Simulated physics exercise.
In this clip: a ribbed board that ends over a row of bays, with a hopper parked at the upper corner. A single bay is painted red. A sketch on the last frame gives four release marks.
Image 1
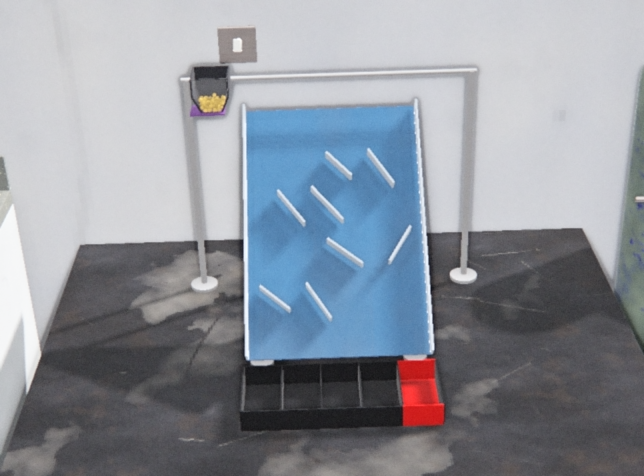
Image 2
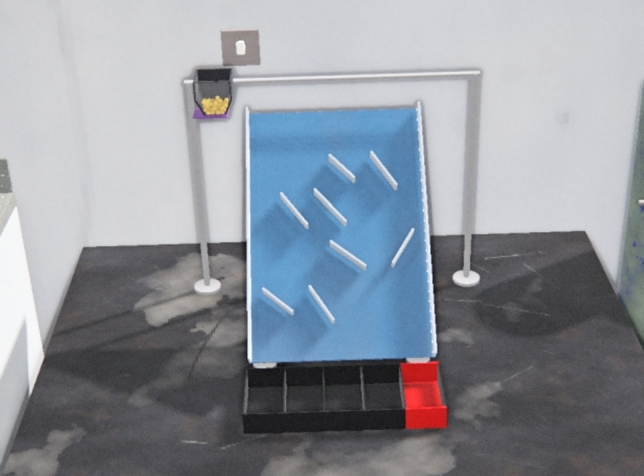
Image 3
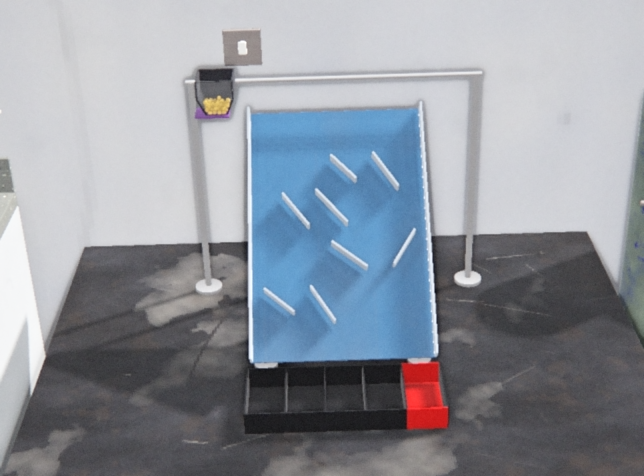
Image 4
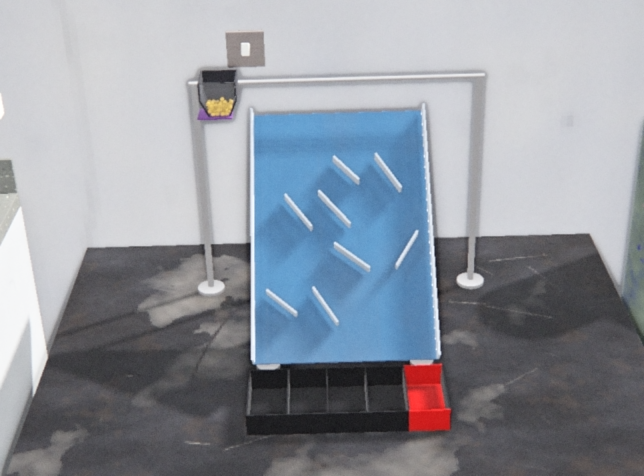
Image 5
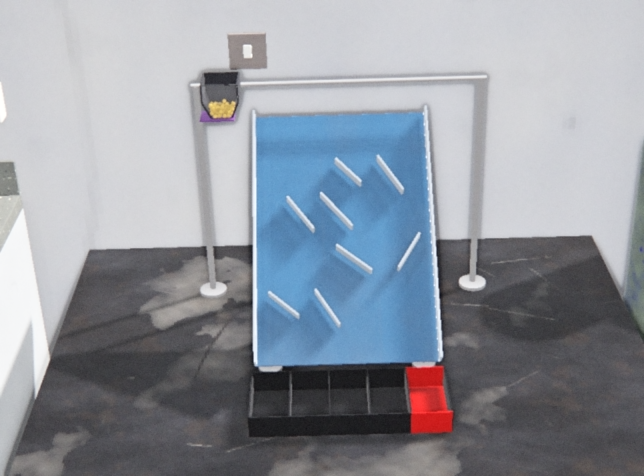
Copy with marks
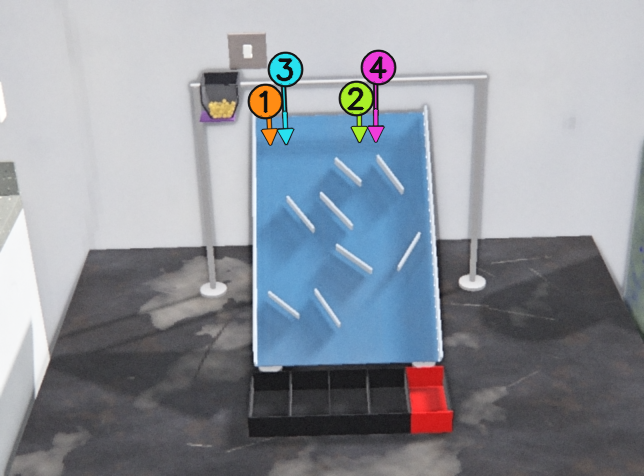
Hopper of yellow pieces hanging still at upper left of a ribbed blue board above a row of bays, one red, as the view drifts slightly.
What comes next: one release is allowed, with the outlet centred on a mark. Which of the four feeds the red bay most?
The answer is mark 4.
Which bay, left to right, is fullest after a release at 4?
The fifth.
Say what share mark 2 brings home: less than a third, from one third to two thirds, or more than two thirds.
It is less than a third.
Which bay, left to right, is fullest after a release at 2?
It is the fourth one.
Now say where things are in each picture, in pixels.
The first picture shows hopper (212, 101), puffed corn balls, door shut.
The second picture shows ribs (329, 154) to (355, 177), (371, 151) to (397, 185), (281, 193) to (307, 224).
The third picture shows ribs (316, 189) to (348, 221), (332, 241) to (367, 266), (394, 263) to (415, 229).
The fourth picture shows ribs (266, 290) to (296, 313), (313, 287) to (338, 322).
The fifth picture shows red bay (432, 421), number 5 of 5 from the left.
On the marked copy, mark 1 meets the board at (270, 139); mark 2 meets the board at (359, 136); mark 3 meets the board at (285, 138); mark 4 meets the board at (375, 136).
If 1 is chosen, not one piece in the red bay, almost all in other bays, about a tenth outside the box.
If 2 is chosen, about a tenth in the red bay, the larger part in other bays, about a tenth outside the box.
If 3 is chosen, about a tenth in the red bay, almost all in other bays.
If 4 is chosen, roughly half in the red bay, roughly half in other bays.
